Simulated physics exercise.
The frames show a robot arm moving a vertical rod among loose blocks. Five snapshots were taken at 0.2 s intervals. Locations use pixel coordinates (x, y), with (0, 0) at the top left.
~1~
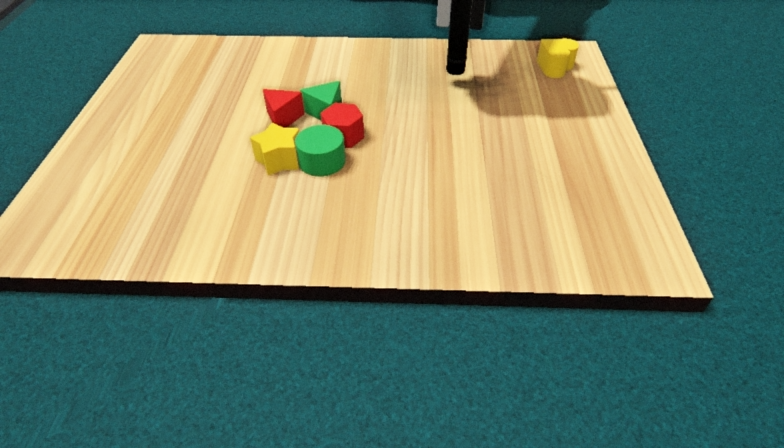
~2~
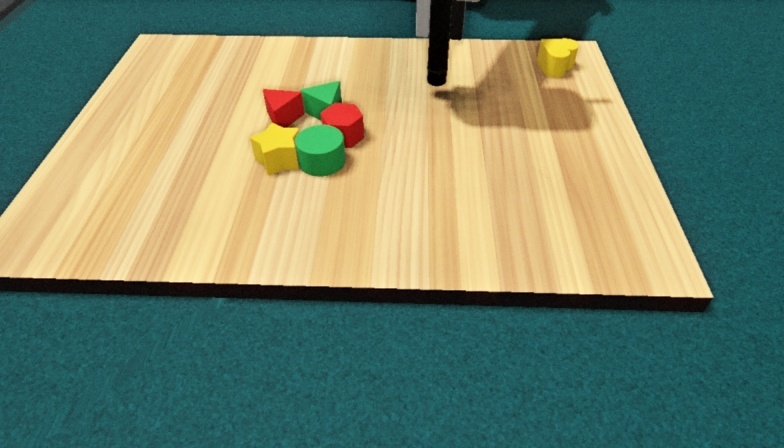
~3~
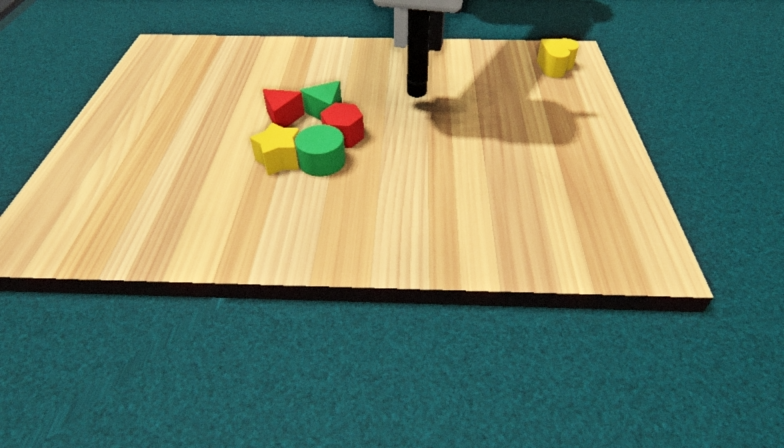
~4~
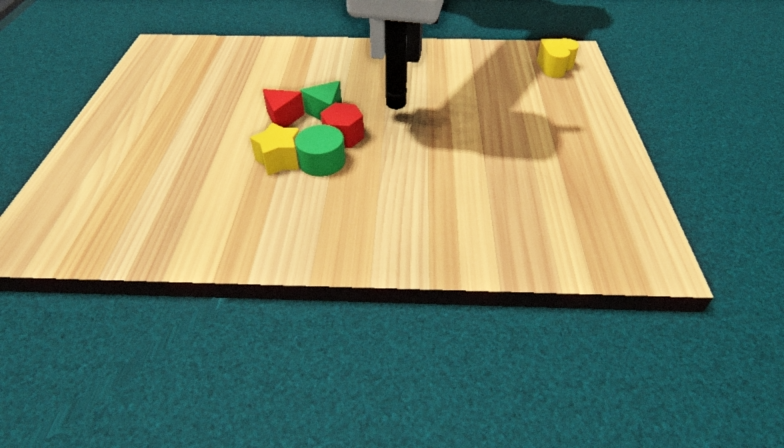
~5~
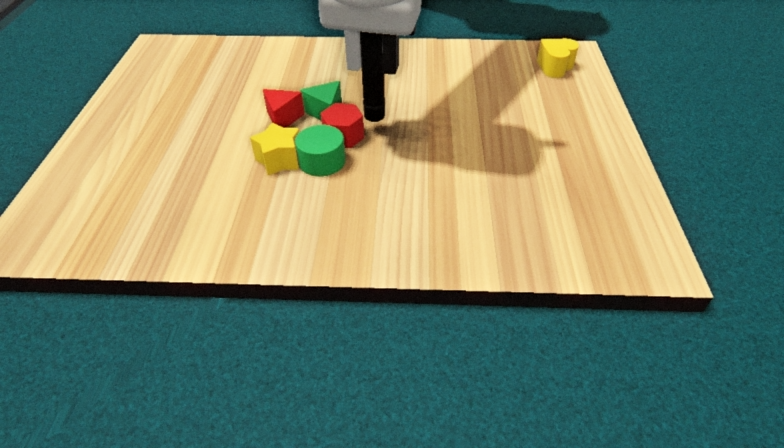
On a wooden board, a robot arm moving a black rod left and nearer the camera beside a cluster of unmoving coloured blocks.
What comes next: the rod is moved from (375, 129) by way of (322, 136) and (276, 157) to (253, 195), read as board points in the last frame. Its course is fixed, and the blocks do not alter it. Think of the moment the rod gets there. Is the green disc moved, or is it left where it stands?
Moved.
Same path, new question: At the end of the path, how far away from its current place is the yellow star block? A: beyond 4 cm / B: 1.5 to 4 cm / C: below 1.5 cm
A.
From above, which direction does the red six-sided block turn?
From above, it looks like the red six-sided block goes clockwise.
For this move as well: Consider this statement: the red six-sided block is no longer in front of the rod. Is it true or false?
This is true.
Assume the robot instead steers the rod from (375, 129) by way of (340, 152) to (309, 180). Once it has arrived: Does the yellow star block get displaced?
The answer is yes.
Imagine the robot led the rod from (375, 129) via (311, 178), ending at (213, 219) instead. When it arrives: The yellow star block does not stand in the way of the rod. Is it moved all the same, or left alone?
At the moment the path ends, the yellow star block no longer stands where it did.
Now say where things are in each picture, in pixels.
In the first frame, tip of the rod at (456, 71), middles of tops, yellow star block at (276, 137), green disc at (319, 138), green triangular piece at (323, 91), red six-sided block at (342, 114).
In the second frame, rod at (437, 82), nothing pushed.
In the third frame, rod at (417, 93), nothing pushed.
In the fourth frame, rod at (396, 105), nothing pushed.
In the fifth frame, rod at (375, 117), yellow star block at (276, 137), green disc at (319, 138), green triangular piece at (323, 91), red six-sided block at (342, 114).
On the path given first. One third of the way, rod at (320, 124); yellow star block at (263, 143), turned 20° clockwise; green disc at (310, 147); green triangular piece at (319, 90), turned 25° clockwise; red six-sided block at (291, 124), turned 20° anticlockwise.
Two thirds of the way, rod at (274, 146); yellow star block at (216, 170); green disc at (310, 147); green triangular piece at (319, 90), turned 25° clockwise; red six-sided block at (242, 146), turned 20° anticlockwise.
At the end, rod at (250, 183); yellow star block at (195, 182); green disc at (310, 147); green triangular piece at (319, 90), turned 25° clockwise; red six-sided block at (221, 157), turned 30° clockwise.
